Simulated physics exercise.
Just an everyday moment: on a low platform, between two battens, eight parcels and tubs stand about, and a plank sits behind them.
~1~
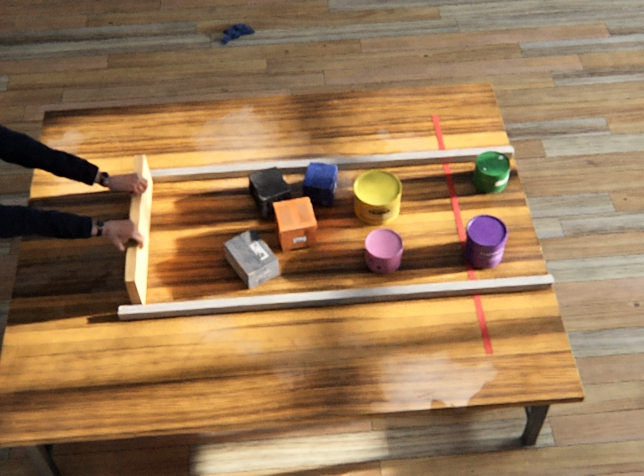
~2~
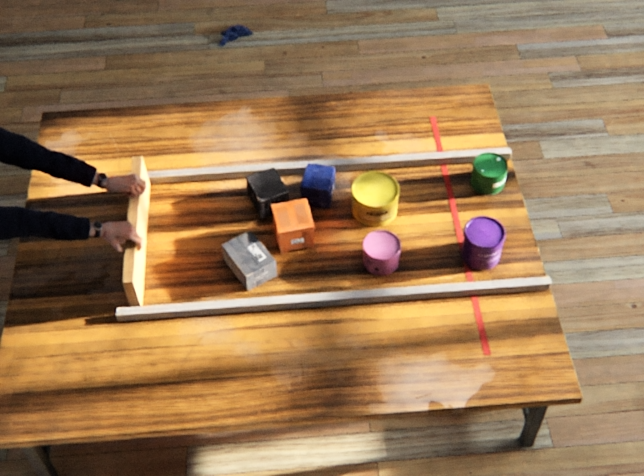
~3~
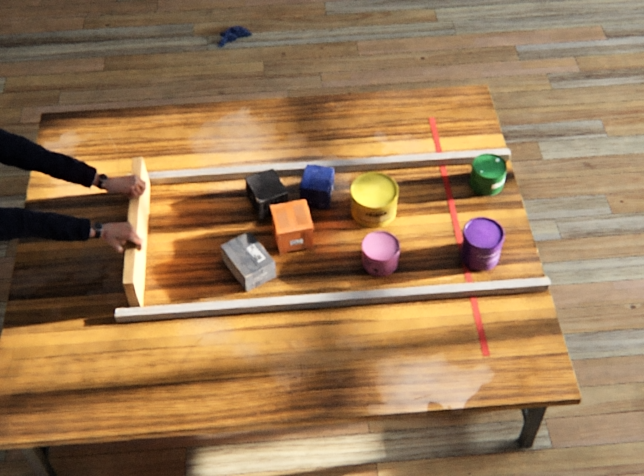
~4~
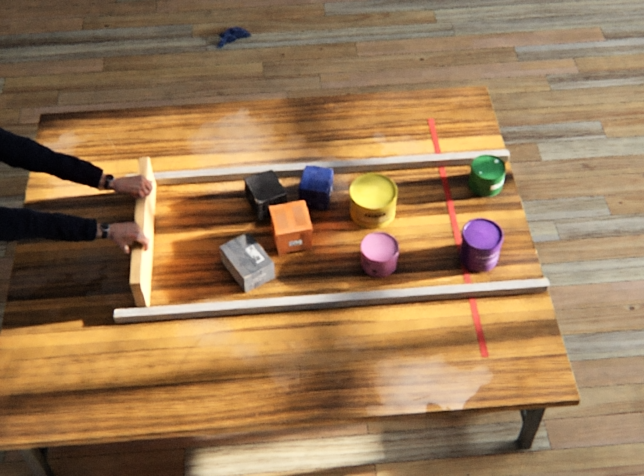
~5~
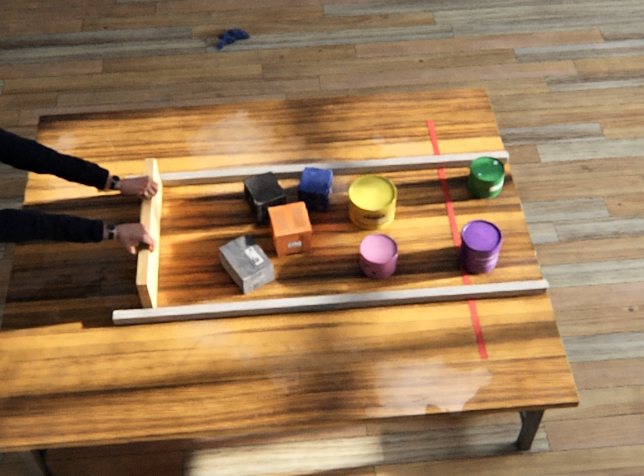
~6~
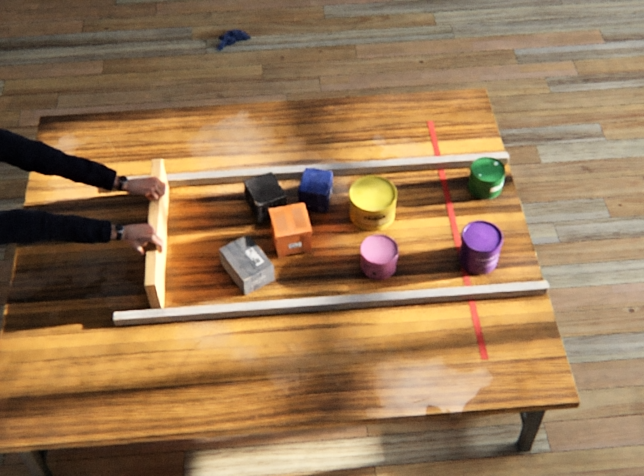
On a wooden table over a plank floor, seen from above at an angle by a camera that drifts very slightly, two pale battens run left to right. Between them sit black, blue, orange and grey blocks, then yellow, pink, purple and green tubs near a red tape line. Two dark-sleeved arms at left hold an upright plank still, then slide it slightly rightward, while the blocks and tubs stay put.
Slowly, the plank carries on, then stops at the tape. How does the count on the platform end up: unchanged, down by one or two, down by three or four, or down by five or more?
Count: One or two.
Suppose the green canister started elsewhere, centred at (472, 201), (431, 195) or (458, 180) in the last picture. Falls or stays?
Place by place, it falls; drops off; falls.
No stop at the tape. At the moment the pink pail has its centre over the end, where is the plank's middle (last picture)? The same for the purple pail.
The middle is at (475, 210) when it's the pink pail, and at (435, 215) when it's the purple pail.
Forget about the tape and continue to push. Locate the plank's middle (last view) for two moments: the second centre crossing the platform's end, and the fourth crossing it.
Around (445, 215); afterwards around (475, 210).
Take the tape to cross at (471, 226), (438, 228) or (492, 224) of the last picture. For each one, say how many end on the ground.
2, 0, 5.
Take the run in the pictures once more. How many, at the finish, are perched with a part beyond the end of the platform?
That comes to 1 of them.
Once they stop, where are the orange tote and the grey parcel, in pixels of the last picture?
Result: One about (484, 221), other about (484, 264).
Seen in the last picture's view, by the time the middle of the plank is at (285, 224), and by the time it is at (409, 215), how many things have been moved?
Tally: First 4; then 7.
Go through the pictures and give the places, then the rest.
In the first picture, green canister (491, 172); purple pail (485, 242); yellow pail (377, 198); plank (139, 229); tape (459, 221).
In the second picture, purple pail (482, 244); blue parcel (318, 186).
In the third picture, yellow pail (374, 200); grey parcel (248, 261).
In the fourth picture, green canister (487, 175); pink pail (379, 255).
In the fifth picture, purple pail (479, 247); black crate (265, 196).
In the sixth picture, green canister (487, 178); purple pail (480, 248); yellow pail (373, 204); plank (157, 233); tape (455, 227).
A little later, none off yet; green canister at rest near (487, 178); purple pail at rest near (480, 248); yellow pail at rest near (373, 204).
Next, none off yet; green canister at rest near (487, 178); purple pail at rest near (480, 248); yellow pail shifted a little near (386, 205).
Later still, none off yet; green canister at rest near (487, 178); purple pail shifted a little near (500, 246); yellow pail shifted well along near (451, 201).
When it is over, the number that fall off is one or two; down, purple pail and green canister.
